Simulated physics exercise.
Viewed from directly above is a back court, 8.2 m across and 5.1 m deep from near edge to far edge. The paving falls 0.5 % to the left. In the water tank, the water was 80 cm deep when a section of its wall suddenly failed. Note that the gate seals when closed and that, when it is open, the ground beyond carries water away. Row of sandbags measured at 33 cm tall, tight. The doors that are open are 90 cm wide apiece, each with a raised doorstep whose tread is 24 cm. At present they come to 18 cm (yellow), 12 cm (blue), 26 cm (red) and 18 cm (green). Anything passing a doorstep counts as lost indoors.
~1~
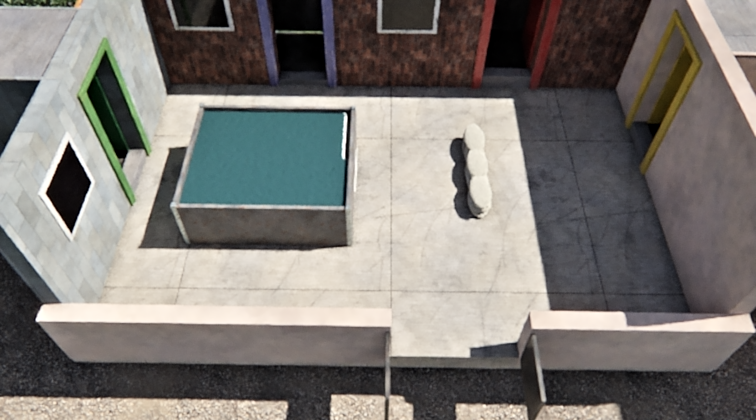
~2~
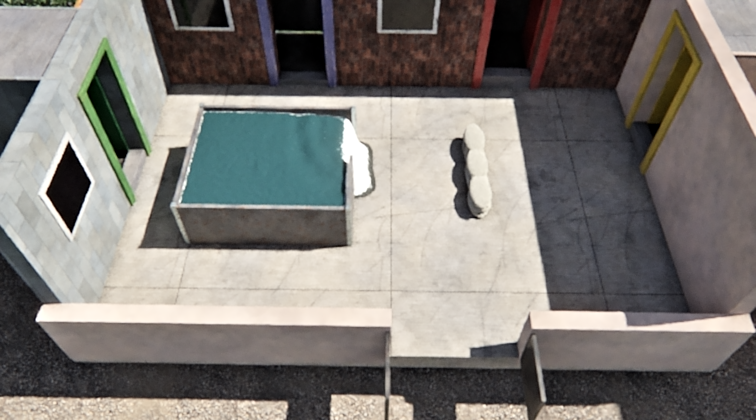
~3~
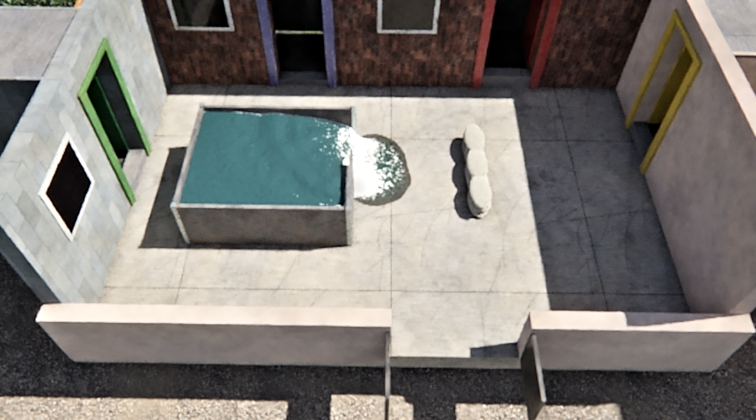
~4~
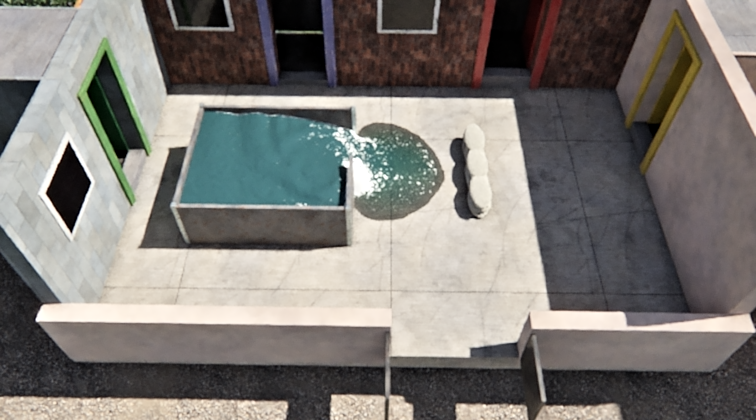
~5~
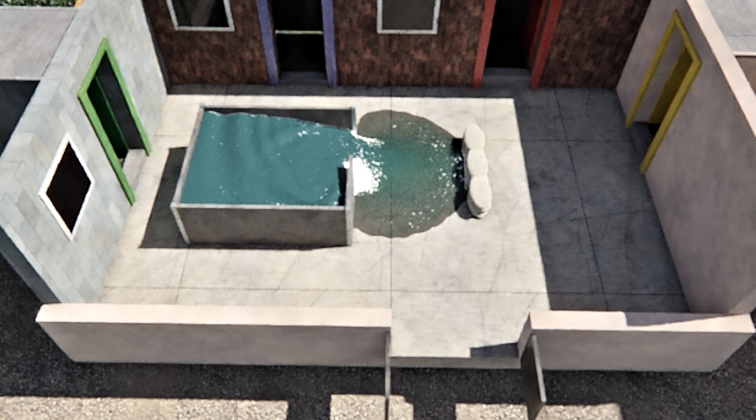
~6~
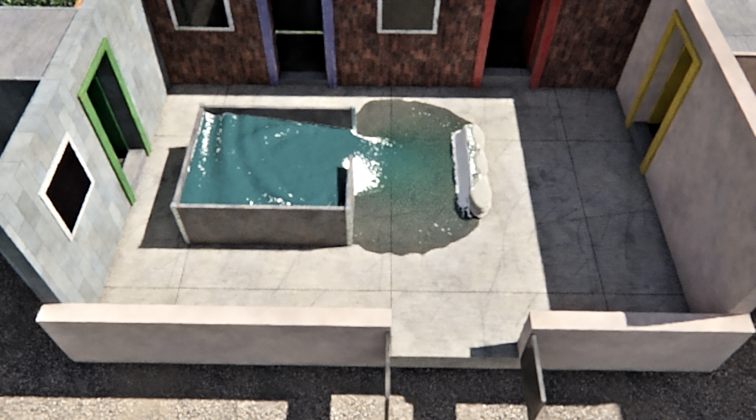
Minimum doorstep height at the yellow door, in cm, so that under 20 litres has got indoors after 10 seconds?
Approx. 13.5 cm.
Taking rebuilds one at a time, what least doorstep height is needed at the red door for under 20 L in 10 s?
For the red door, about 21 cm.
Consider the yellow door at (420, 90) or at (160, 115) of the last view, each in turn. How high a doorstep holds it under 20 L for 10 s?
About 19 cm, then about 6.5 cm.
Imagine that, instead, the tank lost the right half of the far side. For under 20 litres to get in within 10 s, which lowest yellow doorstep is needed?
Close to 17 cm at the least.
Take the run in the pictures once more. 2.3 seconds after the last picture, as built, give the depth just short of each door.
Door by door in centimetres - yellow 17, blue 1, red 21, green 0.
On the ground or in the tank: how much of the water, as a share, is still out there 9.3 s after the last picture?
Around 84 percent is still there.
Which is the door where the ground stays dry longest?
Coming last is the green one.
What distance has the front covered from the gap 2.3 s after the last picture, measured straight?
About 5.6 m.
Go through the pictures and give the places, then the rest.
In the first picture, still water, 80 cm deep, in the water tank at (270, 157); the yellow door at (657, 103) is dry.
In the second picture, the front is at (370, 188), 0.3 m from the gap at (352, 159); 0.2 m2 of floor is wet, 80 cm left at the back.
In the third picture, the front is at (404, 185), 0.9 m from the gap at (352, 159); 0.9 m2 of floor is wet, 80 cm left at the back.
In the fourth picture, the gap is at (352, 160), the front 1.4 m out at (437, 180); the back of the water tank holds 80 cm.
In the fifth picture, water pours out at (352, 160) and has run 1.8 m, to (460, 148); about 6 cm deep outside, 80 cm at the back.
In the sixth picture, water pours out at (352, 159) and has run 2.1 m, to (472, 128); about 5 cm deep outside, 75 cm at the back; the yellow door at (657, 103), 4.8 m from the gap, is still 2.7 m from the nearest water.
Then, 0.7 s after the last picture water covers 25 % of the floor, deepest (46 cm) near (462, 169); it has not reached the yellow door.
Then, 2.3 s after the last picture water covers 50 % of the floor, deepest (32 cm) near (462, 169); 17 cm at the yellow door, 0 litres in over its 18 cm doorstep.
Then, 9.3 s after the last picture water covers 100 % of the floor, deepest (19 cm) near (116, 335); 8 cm at the yellow door, 3 litres in over its 18 cm doorstep.
At the yellow door as built, the water peaked near 19 cm, 2.7 s after the last picture.
With a doorstep of 12 cm, 31 litres would have come in within the 10 s; with 16.5 cm, 6 litres. So under 20 litres takes about 13.5 cm.
